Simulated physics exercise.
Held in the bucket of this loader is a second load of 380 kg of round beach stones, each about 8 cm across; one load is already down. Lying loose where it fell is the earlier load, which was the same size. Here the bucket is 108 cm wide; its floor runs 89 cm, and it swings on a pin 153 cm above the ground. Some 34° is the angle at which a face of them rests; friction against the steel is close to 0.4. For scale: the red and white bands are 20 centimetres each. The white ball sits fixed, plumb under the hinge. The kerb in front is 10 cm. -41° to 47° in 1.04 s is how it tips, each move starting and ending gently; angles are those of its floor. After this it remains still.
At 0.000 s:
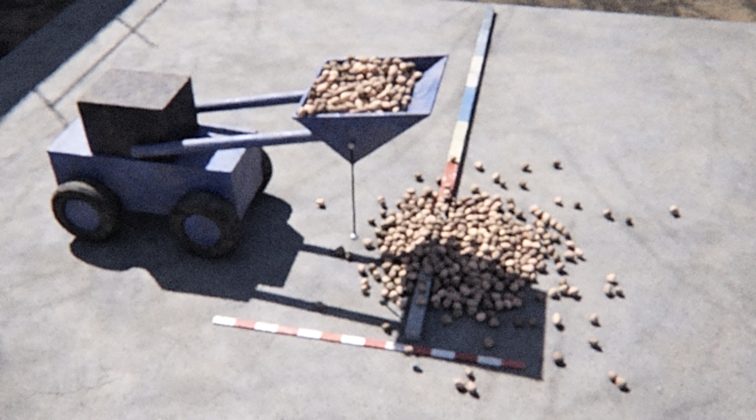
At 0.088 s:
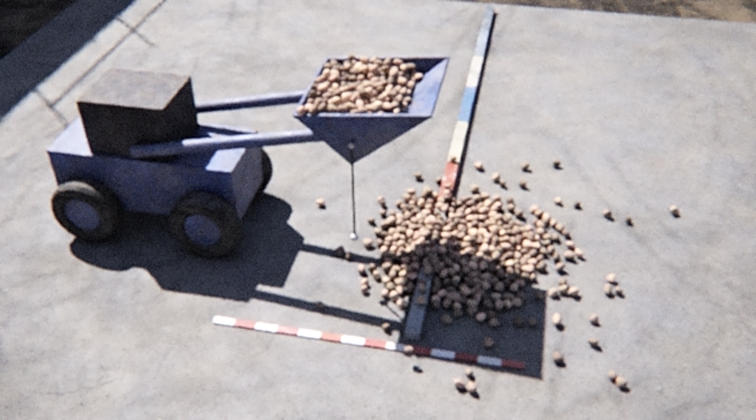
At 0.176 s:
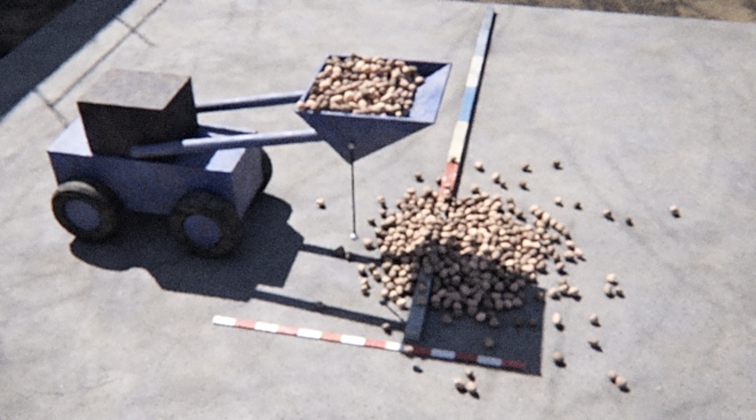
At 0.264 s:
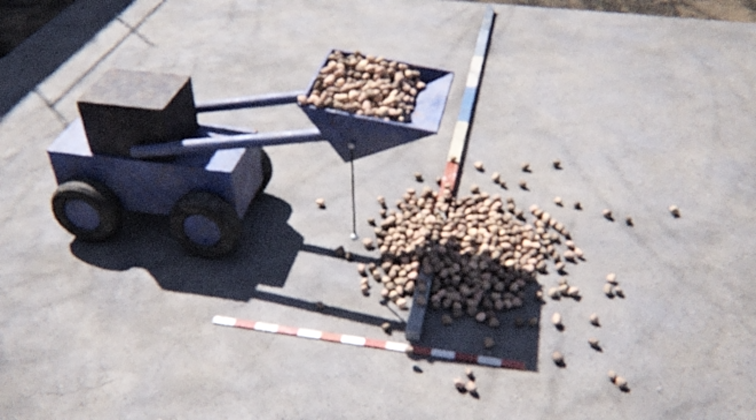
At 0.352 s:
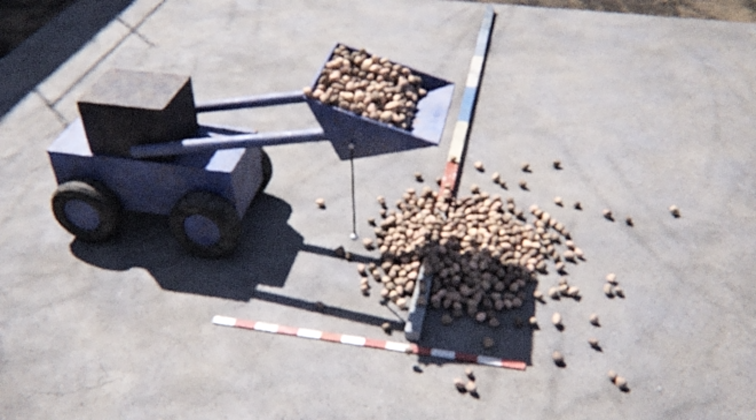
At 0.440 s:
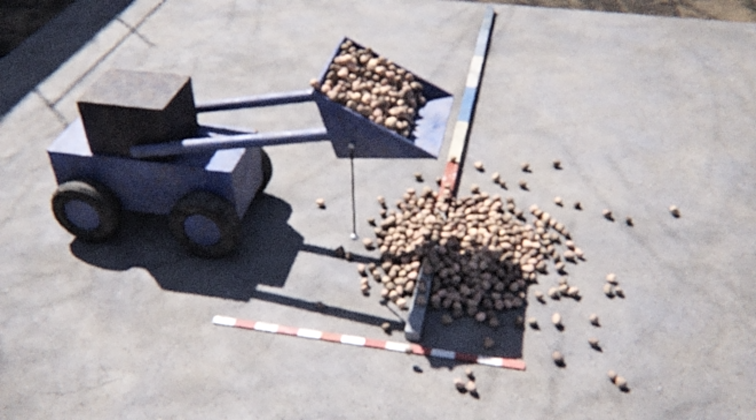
On a sunlit grey concrete surface, seen from above at an angle, a blue wheeled loader with a dark box on top stands at the left. Its raised bucket holds pale brown stones above a loose heap lying across a low kerb, near red-and-white and blue-and-white banded strips. The bucket slowly rotates clockwise, its stones shifting within it, while the loader, heap and camera stay still.
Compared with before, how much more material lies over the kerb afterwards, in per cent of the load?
Some 80 per cent of a load more.
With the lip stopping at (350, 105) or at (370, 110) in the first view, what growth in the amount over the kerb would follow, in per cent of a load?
The first would add some 10 per cent and the second some 15 per cent.
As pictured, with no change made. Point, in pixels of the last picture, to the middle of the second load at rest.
In the last view, somewhere near (471, 243).
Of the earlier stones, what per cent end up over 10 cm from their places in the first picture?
Around 30 in a hundred.
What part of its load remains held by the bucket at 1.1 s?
Roughly 40 parts in a hundred of the load.
After 0.8 s the floor is at 33°; in per cent of one load, 100 in the bucket, 33 on this side of the kerb, 67 over the kerb; the foremost stones are at (624, 277).
After 1.1 s the floor is at 47°; in per cent of one load, 41 in the bucket, 74 on this side of the kerb, 86 over the kerb; the foremost stones are at (624, 277).
After 1.5 s the floor is at 47°; in per cent of one load, 0 in the bucket, 63 on this side of the kerb, 137 over the kerb; the foremost stones are at (624, 277).
After 4.2 s the floor is at 47°; in per cent of one load, 0 in the bucket, 53 on this side of the kerb, 147 over the kerb; the foremost stones are at (664, 275). Net gain over the kerb, 80.
